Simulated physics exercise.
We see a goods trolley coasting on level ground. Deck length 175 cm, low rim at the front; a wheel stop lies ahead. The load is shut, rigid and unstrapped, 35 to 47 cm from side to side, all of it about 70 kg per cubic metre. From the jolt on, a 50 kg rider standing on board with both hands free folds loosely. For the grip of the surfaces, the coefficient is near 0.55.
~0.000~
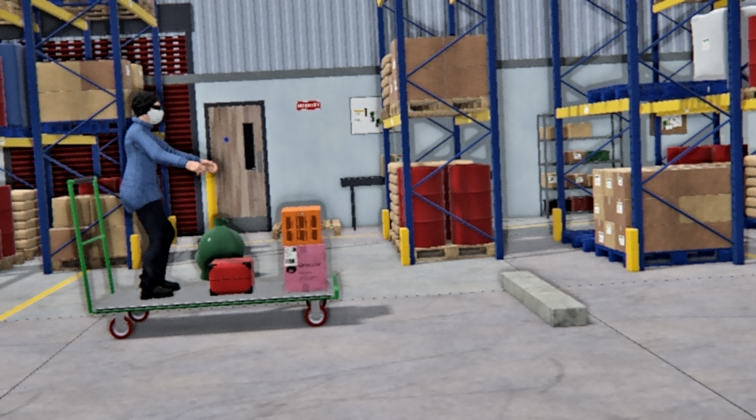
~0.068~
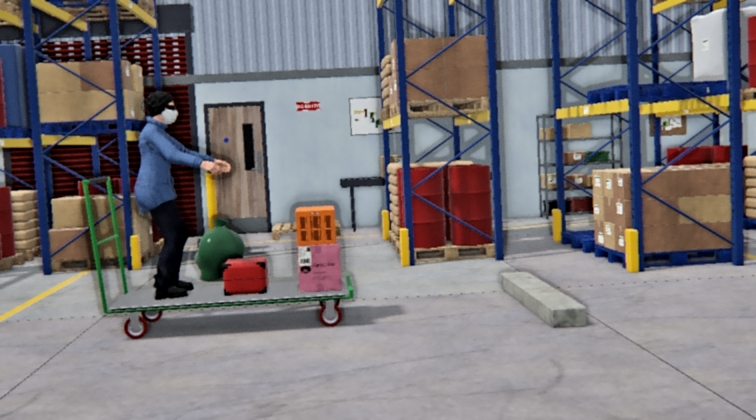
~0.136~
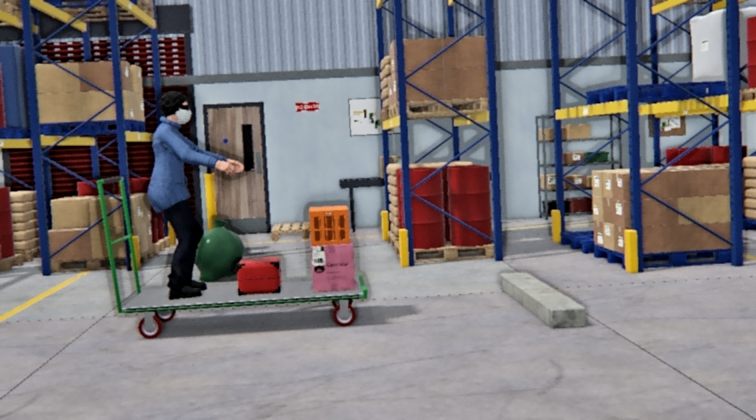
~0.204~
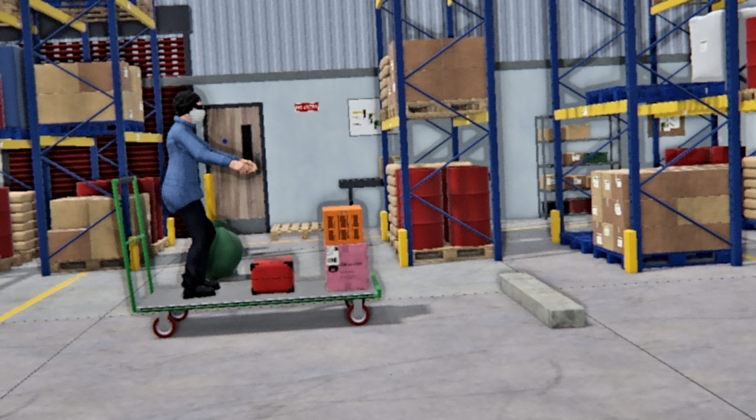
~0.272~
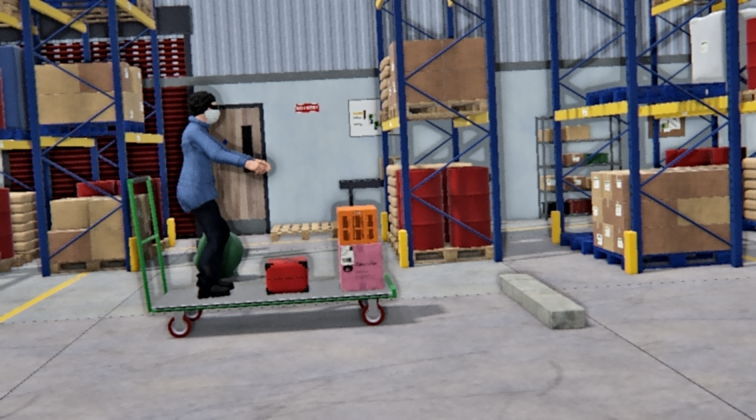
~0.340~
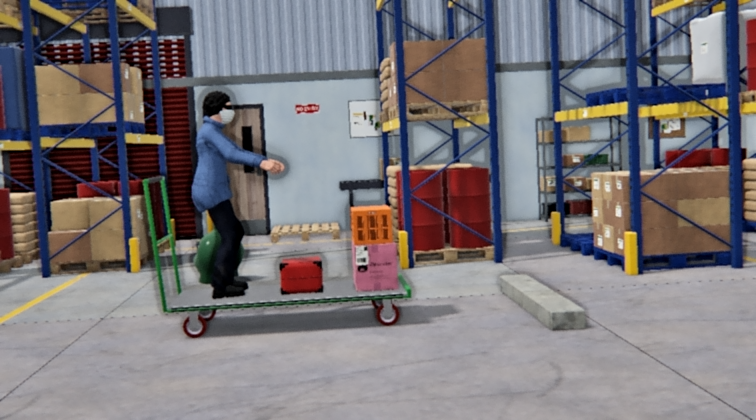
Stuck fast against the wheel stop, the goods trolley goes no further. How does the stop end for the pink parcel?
The pink parcel is still aboard afterwards.
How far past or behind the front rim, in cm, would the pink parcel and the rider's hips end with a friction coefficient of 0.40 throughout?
Result: Pink item 20 short of the rim; hips 100 short of it too.
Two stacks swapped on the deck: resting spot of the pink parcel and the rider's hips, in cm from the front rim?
Pink 50 behind, hips 110 behind.
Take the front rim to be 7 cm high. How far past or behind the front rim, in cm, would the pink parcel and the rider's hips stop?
The pink item would stop 20 cm behind the front rim, and the hips 110 cm behind it.
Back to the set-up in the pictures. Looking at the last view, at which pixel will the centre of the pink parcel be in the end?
Roughly at (507, 256).
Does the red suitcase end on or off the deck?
End result - red: Stays.
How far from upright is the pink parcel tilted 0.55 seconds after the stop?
Roughly 0 degrees.
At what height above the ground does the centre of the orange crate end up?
Its centre ends some 15 cm up.
Impact comes at 0.97 s.
After 1.22 s the pink parcel is 15 cm behind the rim, tilted 15°, near (513, 252) in the last picture's view.
After 1.52 s the pink parcel is 19 cm behind the rim, tilted 0°, near (508, 255) in the last picture's view.
After 1.97 s the pink parcel is 19 cm behind the rim, tilted 0°, near (507, 256) in the last picture's view.
When all is still (2.5 s), past the rim, orange crate; behind it, pink parcel, red suitcase and the rider's hips.
